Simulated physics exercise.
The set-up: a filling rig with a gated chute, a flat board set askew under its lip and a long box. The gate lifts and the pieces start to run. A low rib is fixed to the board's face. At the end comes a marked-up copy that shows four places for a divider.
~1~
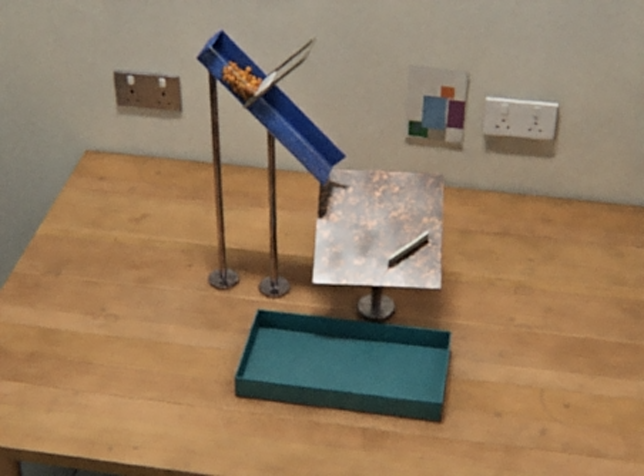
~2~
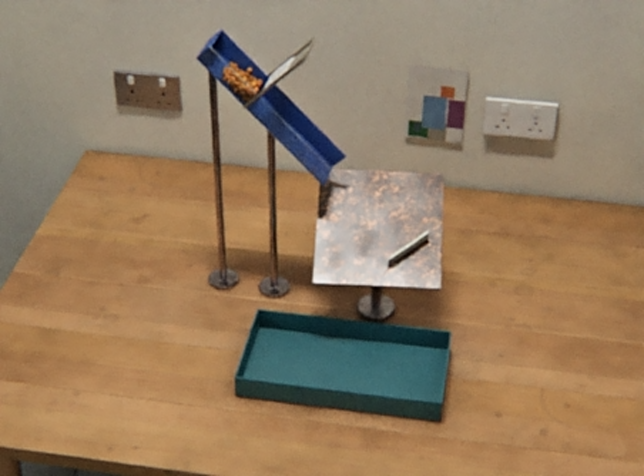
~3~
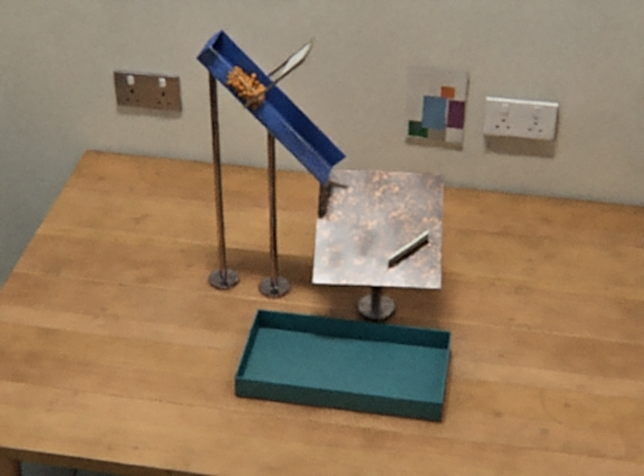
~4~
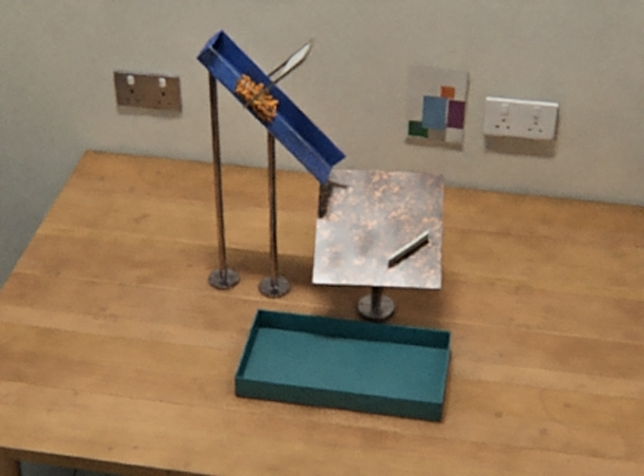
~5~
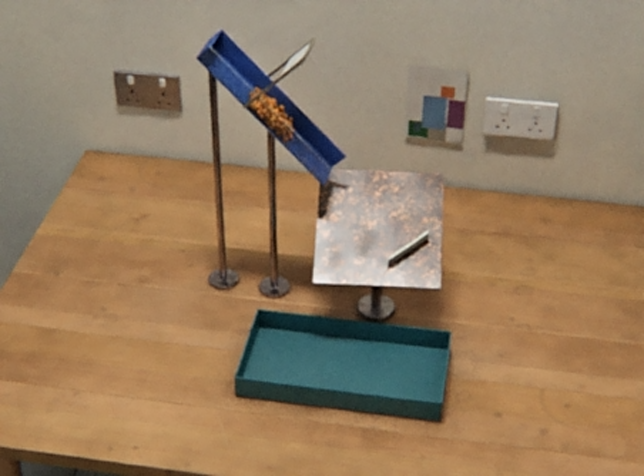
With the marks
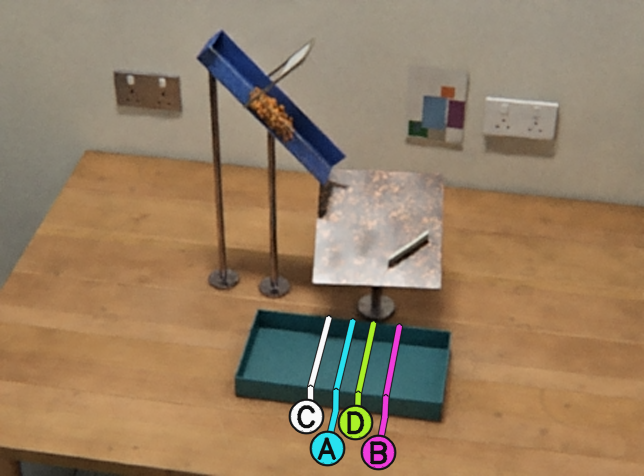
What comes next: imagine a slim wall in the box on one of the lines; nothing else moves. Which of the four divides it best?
Line D does it best.
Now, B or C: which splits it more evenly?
B it is.
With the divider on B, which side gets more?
The left side.
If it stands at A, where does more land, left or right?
More lands on the right.
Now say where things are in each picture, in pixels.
In the first picture, load behind the gate (247, 82), roasted chickpeas; lip of the chute (328, 176), sloping fairly steeply.
In the second picture, middle of the board (379, 227), tilted gently; middle of its low edge (377, 286); of its high edge (382, 171).
In the third picture, front corners of the box (235, 377) and (441, 403), empty; front of the load (260, 99).
In the fourth picture, middle of the load (257, 102); its front (273, 112), roughly a quarter of the way to the lip; rib from (428, 232) to (389, 259).
In the fifth picture, middle of the load (273, 111); its front (291, 137), roughly half of the way to the lip.
On the marked copy, line A crosses the front rim at (336, 390); line B crosses the front rim at (385, 396); line C crosses the front rim at (310, 386); line D crosses the front rim at (358, 392).
For line A, of what is caught, just a few on the left of the divider, almost all on the right.
For line B, of what is caught, the larger part on the left of the divider, about a tenth on the right.
For line C, of what is caught, not one piece on the left of the divider, every piece on the right.
For line D, of what is caught, roughly half on the left of the divider, roughly half on the right.
